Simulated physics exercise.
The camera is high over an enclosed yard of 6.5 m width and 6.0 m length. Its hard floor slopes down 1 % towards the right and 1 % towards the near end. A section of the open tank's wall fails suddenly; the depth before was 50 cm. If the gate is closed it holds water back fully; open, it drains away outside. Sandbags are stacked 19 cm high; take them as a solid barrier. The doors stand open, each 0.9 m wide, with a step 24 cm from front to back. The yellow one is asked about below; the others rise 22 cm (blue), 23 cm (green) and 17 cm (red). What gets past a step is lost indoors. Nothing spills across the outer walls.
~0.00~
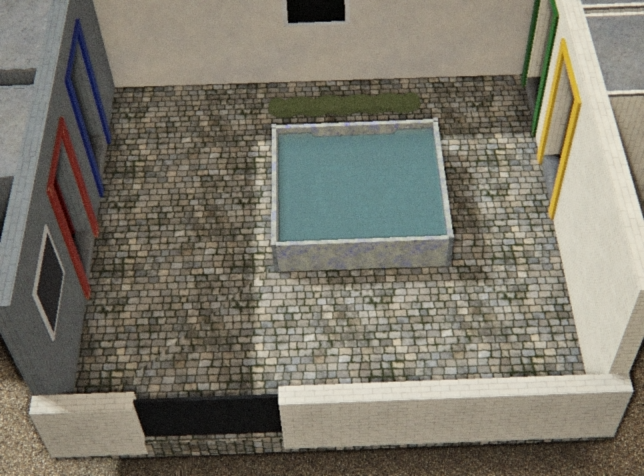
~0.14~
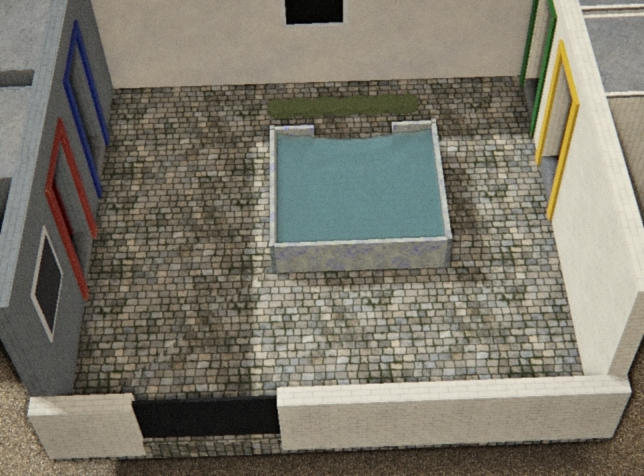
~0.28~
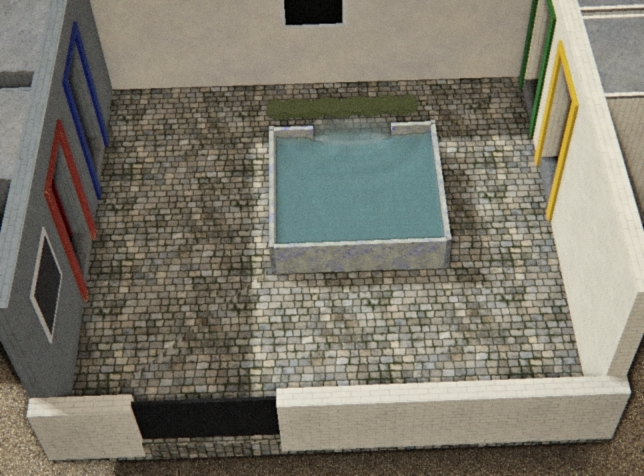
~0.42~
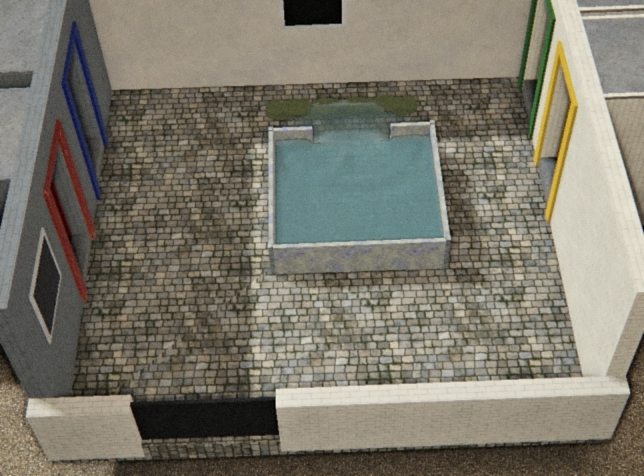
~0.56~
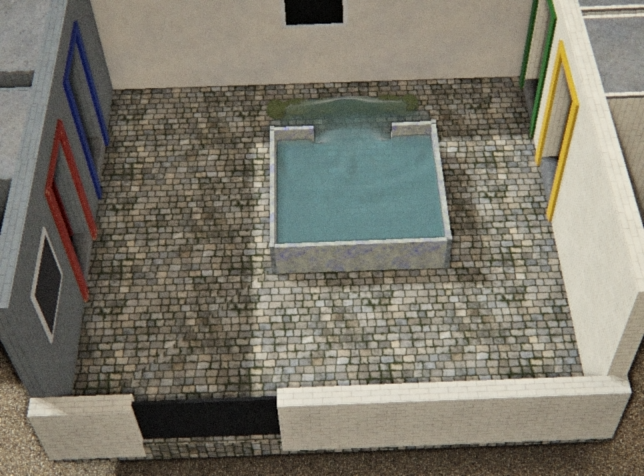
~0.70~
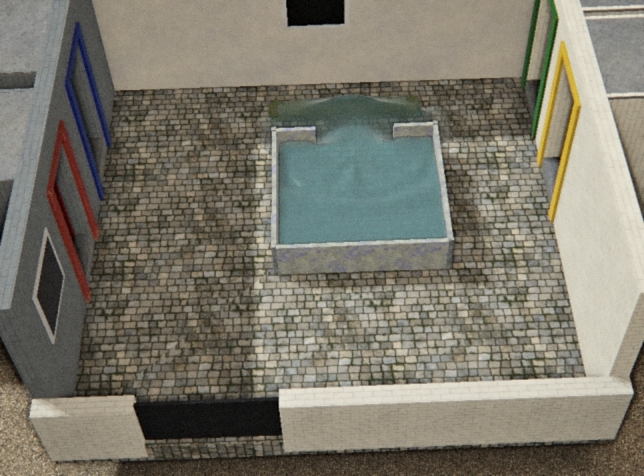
A raised tank's far wall opens and water pours out onto the stone-paved yard behind.
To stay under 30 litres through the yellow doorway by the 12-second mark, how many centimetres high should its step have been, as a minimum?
At least 8 cm or so.
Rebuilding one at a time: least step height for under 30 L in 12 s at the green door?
Roughly 14.0 cm at green.
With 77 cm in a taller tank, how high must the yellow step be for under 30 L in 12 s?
About 10.5 cm.
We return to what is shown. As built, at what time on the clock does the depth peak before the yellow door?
Around 3.4 s.
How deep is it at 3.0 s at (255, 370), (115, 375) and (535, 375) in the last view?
Roughly 0, 0 and 0 cm, in turn.
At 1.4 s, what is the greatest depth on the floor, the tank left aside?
Up to some 38 cm.
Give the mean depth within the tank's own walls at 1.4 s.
About 38 cm.
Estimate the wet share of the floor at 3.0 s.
About 45 per cent.
After 1.4 s water covers 20 % of the floor, deepest (38 cm) near (356, 125); it has not reached the yellow door.
After 3.0 s water covers 45 % of the floor, deepest (26 cm) near (356, 125); 11 cm at the yellow door, 0 litres in over its 22 cm step.
After 12.0 s water covers 95 % of the floor, deepest (14 cm) near (571, 304); 7 cm at the yellow door, 0 litres in over its 22 cm step.
At the yellow door as built, the water arrived by 2.0 s and peaked near 12 cm at 3.4 s.
With a step of 6.5 cm, 58 litres would have come in within the 12 s; with 10.5 cm, 8 litres. So under 30 litres takes about 8 cm.
